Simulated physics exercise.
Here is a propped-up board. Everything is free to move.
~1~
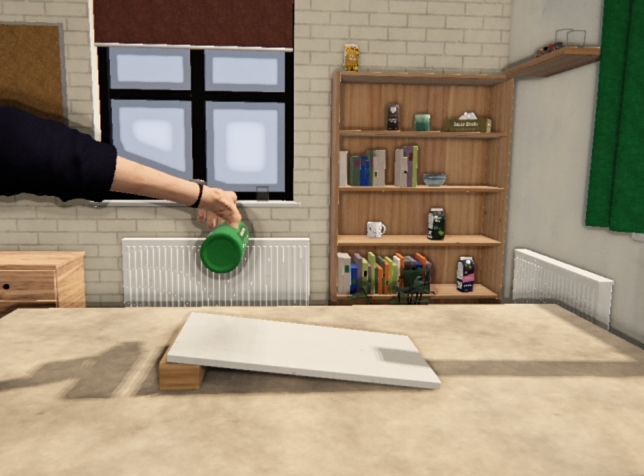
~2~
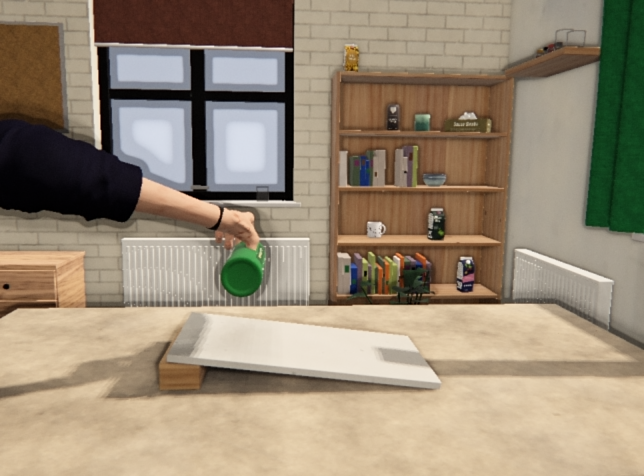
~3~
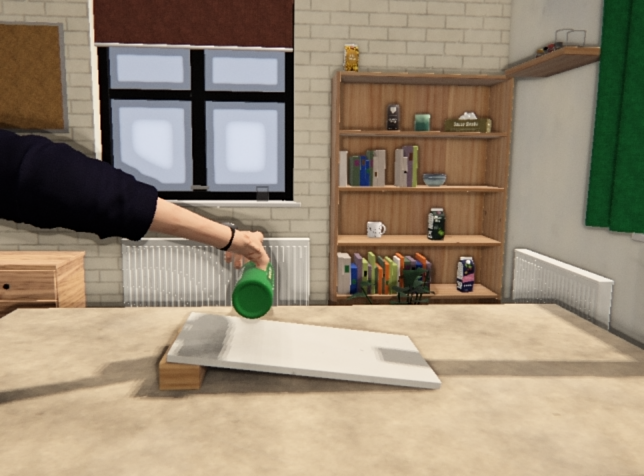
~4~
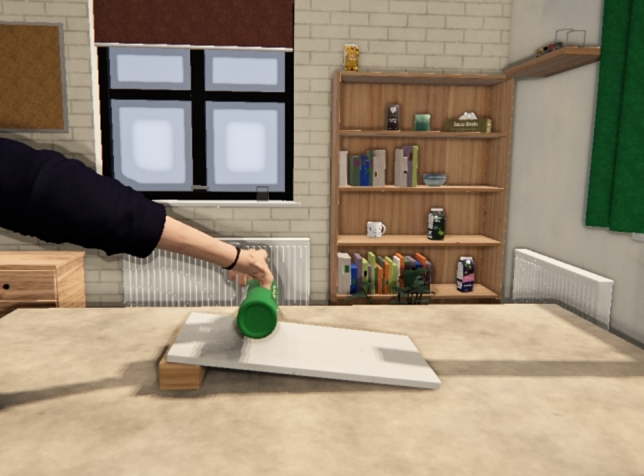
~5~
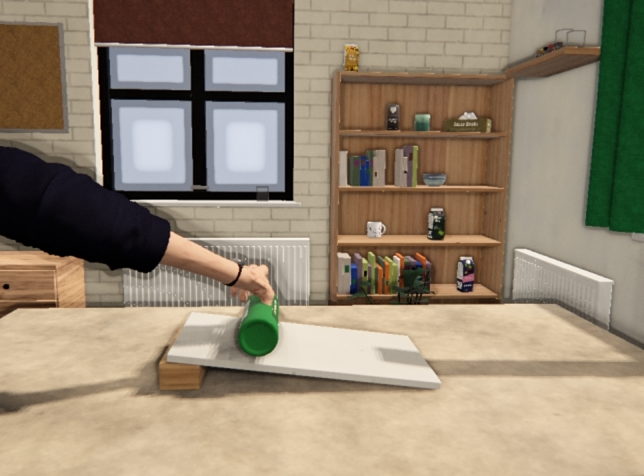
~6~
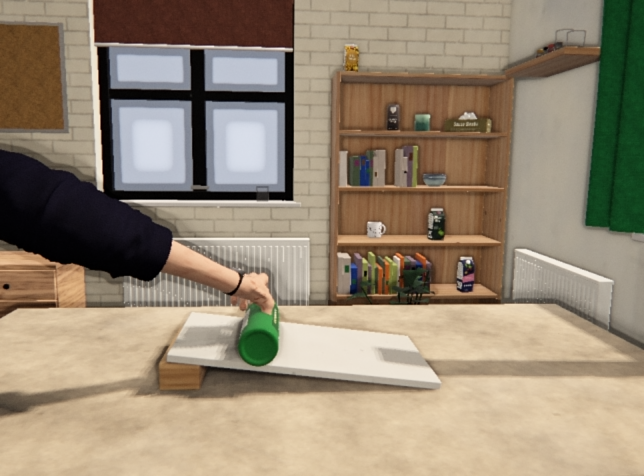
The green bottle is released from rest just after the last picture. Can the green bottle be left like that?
In the end the green bottle runs down the board.
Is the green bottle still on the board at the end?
The green bottle comes off the board.
Then, 1.00 s later than the last frame, green bottle moved well along near (398, 337).
Then, 1.60 s later than the last frame, green bottle now off the board.
Then, 2.30 s later than the last frame, things are still on the move.
When it is over, off the board, green bottle. The green bottle goes downhill.
